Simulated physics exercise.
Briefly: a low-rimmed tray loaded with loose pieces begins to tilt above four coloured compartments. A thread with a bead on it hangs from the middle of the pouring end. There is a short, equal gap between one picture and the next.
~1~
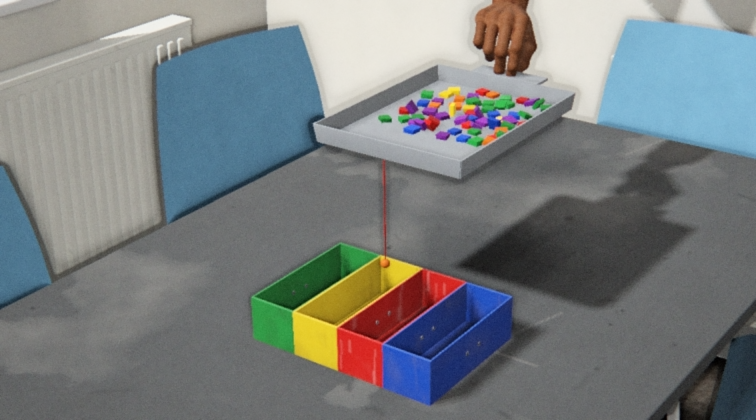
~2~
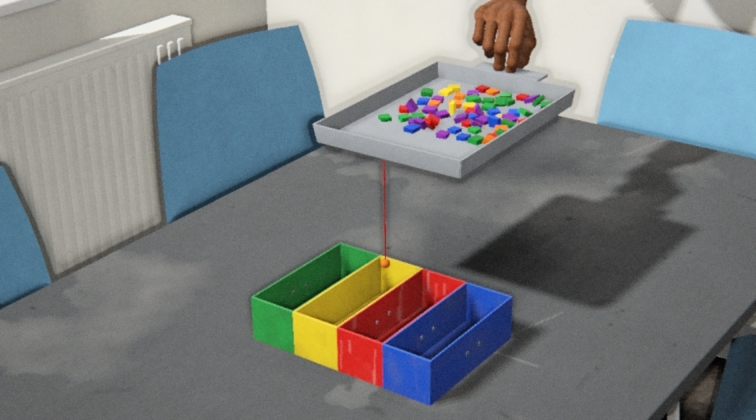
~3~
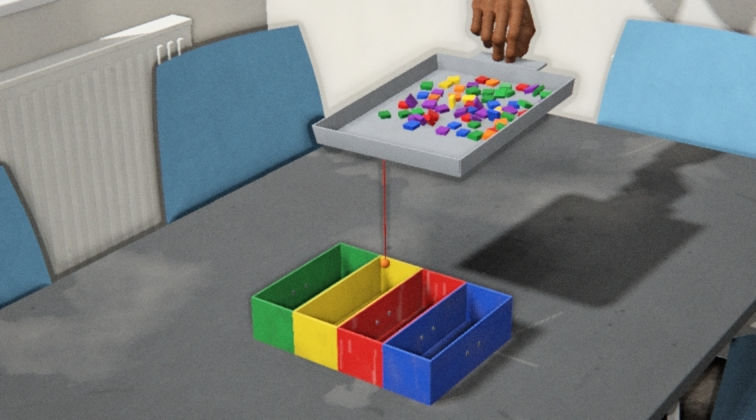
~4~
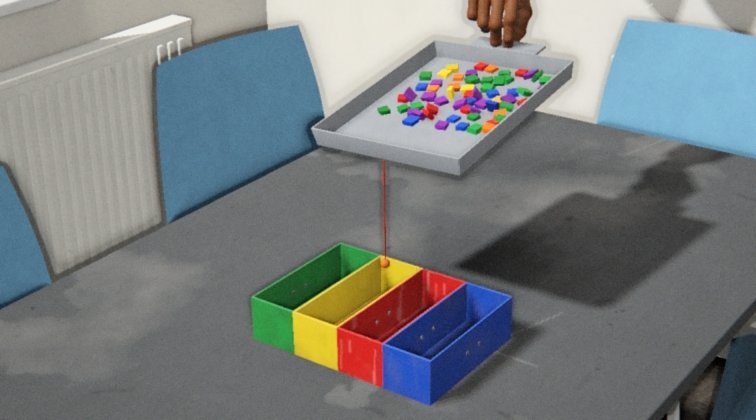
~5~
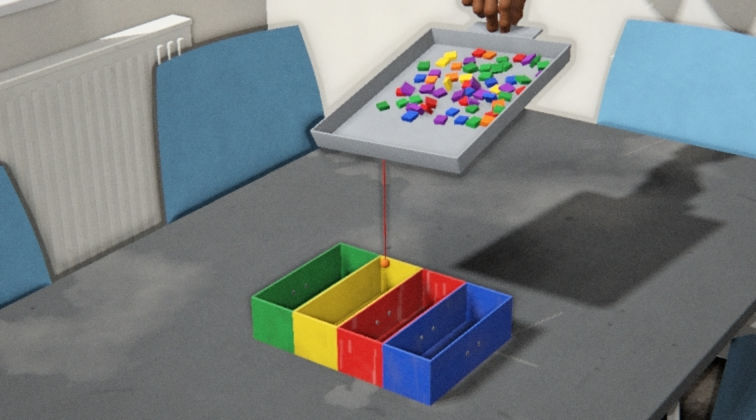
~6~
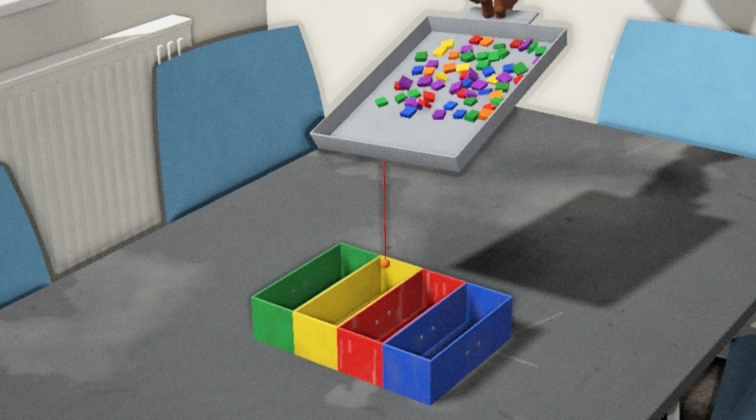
On a dark grey table, green, yellow, red and blue compartments sit beneath a hanging bead as a hand holding a grey tray of colourful pieces raises its far end, steadily increasing its slope toward the near end.
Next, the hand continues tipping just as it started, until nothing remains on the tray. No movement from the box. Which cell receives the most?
The green one.
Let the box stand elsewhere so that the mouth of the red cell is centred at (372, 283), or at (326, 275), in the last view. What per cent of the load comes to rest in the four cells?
Some 100 percent, followed by some 100 percent.
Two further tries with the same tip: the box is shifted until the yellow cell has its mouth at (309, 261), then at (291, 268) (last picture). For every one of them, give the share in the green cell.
Trial 1: 0 percent; trial 2: 0 percent.
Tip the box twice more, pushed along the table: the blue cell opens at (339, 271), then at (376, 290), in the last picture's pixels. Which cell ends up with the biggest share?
Try 1 - that blue cell. Try 2 - the red one.
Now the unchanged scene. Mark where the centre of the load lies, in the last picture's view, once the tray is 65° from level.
Centre estimate: (367, 127).
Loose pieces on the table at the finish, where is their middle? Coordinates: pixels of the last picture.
Centre: Roughly (268, 292).
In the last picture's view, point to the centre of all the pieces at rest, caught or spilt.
The centre comes to rest near (313, 312).
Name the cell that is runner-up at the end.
The yellow cell.
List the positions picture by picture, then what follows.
The first picture shows corners of the pouring end (317, 123) and (460, 159), level; middle of the load (479, 113), mosaic tiles; bead on its thread (385, 263); green cell (273, 321); yellow cell (316, 337); red cell (360, 353); blue cell (407, 370).
The second picture shows corners of the pouring end (317, 124) and (460, 159), level; middle of the load (479, 111).
The third picture shows corners of the pouring end (316, 125) and (459, 158), tipped barely, lowest at the left corner; middle of the load (478, 104).
The fourth picture shows corners of the pouring end (315, 127) and (457, 157), tipped a little, lowest at the left corner; middle of the load (477, 94).
The fifth picture shows corners of the pouring end (314, 130) and (456, 156), tipped a little, lowest at the left corner; middle of the load (475, 85).
The sixth picture shows corners of the pouring end (313, 132) and (454, 155), tipped clearly, lowest at the left corner; middle of the load (473, 75); green cell (273, 321); yellow cell (316, 337); red cell (360, 353); blue cell (407, 370).
Just after the last frame, tray tipped steeply; almost all on the tray; about a tenth falling or outside the box.
A moment on, tray tipped past a quarter turn; the larger part on the tray; just a few in the green cell; just a few in the yellow cell; about a tenth falling or outside the box.
Further on, tray tipped past a quarter turn; roughly half in the green cell; roughly a quarter in the yellow cell; about a tenth in the red cell; roughly a quarter falling or outside the box.
When it is over, tray tipped past a quarter turn; roughly half in the green cell; roughly a quarter in the yellow cell; about a tenth in the red cell; not one in the blue cell; roughly a quarter outside the box.
